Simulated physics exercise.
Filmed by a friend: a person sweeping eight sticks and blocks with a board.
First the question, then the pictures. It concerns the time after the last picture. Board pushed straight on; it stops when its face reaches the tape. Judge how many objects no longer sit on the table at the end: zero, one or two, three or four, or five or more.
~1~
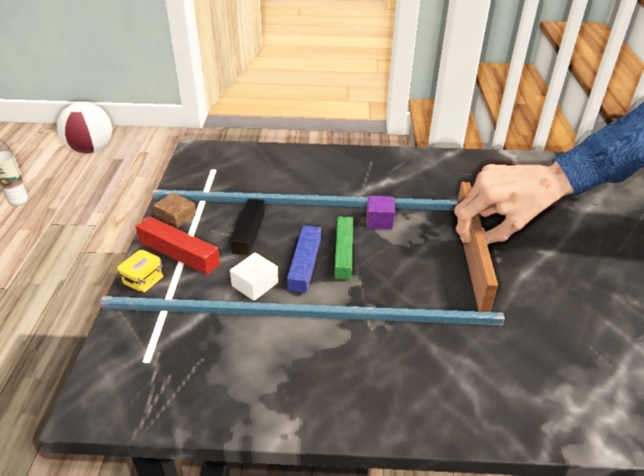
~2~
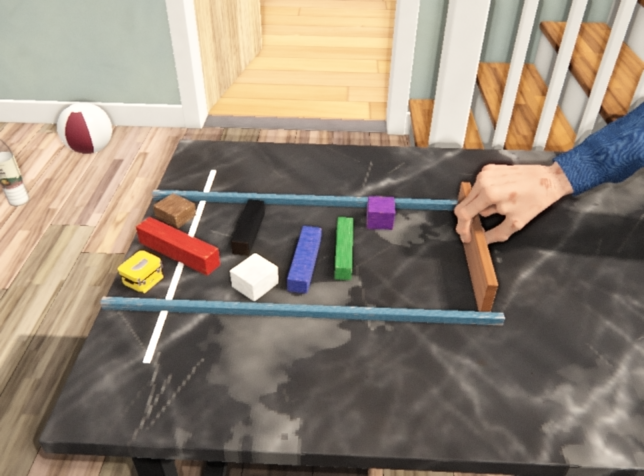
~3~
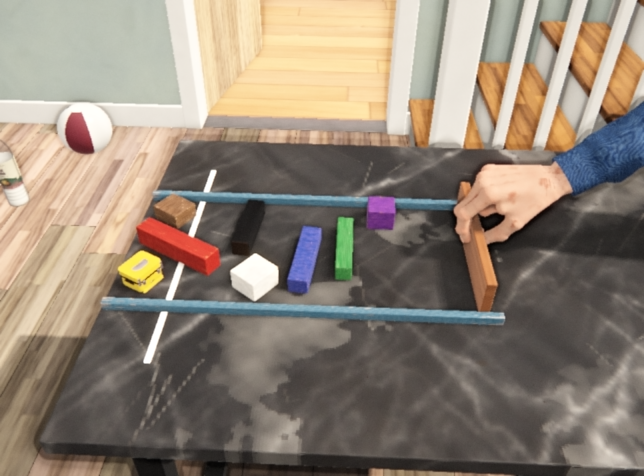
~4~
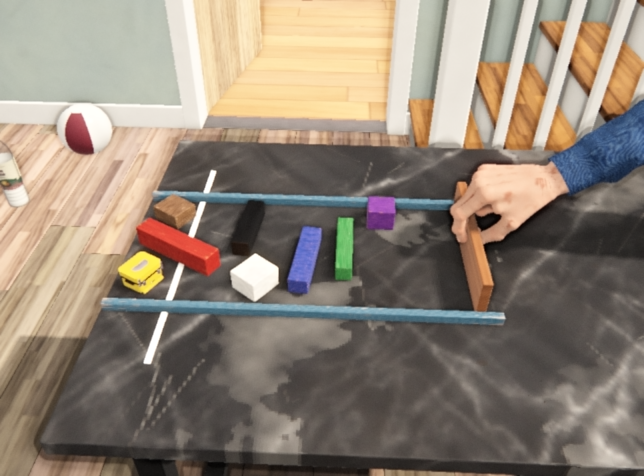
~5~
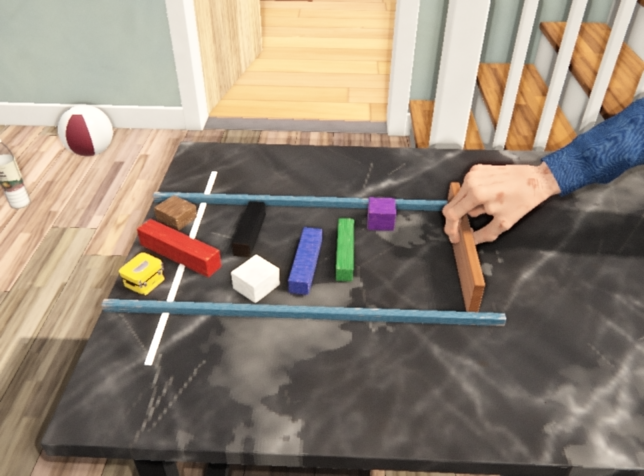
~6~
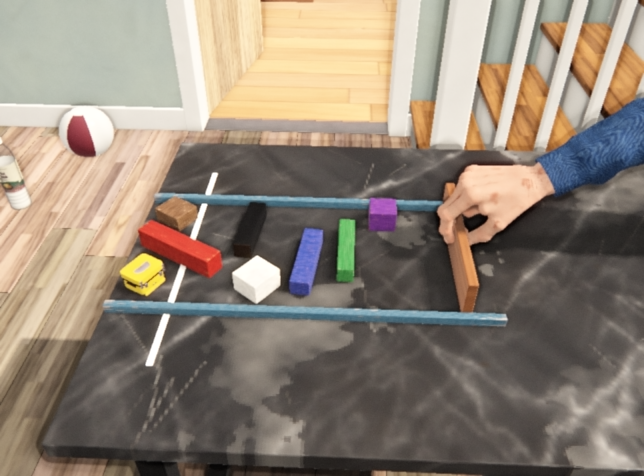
Odds are the fallen group will hold three or four.
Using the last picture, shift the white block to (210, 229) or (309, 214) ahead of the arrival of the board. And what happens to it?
Trial 1: Off; trial 2: Stays aboard.
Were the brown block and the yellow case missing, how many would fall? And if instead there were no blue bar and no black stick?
The counts: 1 and 0.
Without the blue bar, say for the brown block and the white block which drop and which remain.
Outcome for the brown block: It drops; for the white block: It stays.
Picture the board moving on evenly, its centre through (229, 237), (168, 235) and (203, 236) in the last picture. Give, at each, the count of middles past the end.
In order: 0, 5, 1.
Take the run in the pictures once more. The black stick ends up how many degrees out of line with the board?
It measures close to 10 degrees.
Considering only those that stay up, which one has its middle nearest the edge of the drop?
White block.
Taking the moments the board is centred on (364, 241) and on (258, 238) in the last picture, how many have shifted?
1 and 6.
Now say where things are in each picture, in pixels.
The first frame shows yellow case (141, 272); brown block (175, 210); red bar (177, 245); board (474, 243); tape (186, 248).
The second frame shows brown block (175, 211); blue bar (305, 258).
The third frame shows red bar (178, 246); white block (255, 277).
The fourth frame shows yellow case (142, 273); green bar (344, 247).
The fifth frame shows brown block (176, 213); black stick (250, 228).
The sixth frame shows yellow case (144, 276); brown block (177, 214); red bar (179, 248); board (458, 244); tape (189, 251).
Soon after, none off yet; yellow case at rest near (144, 276); brown block at rest near (177, 214); red bar at rest near (179, 248).
Then, none off yet; yellow case at rest near (144, 276); brown block at rest near (177, 214); red bar moved a little near (170, 246).
At rest, the number that fall off is three or four; fallen, red bar, brown block and yellow case.
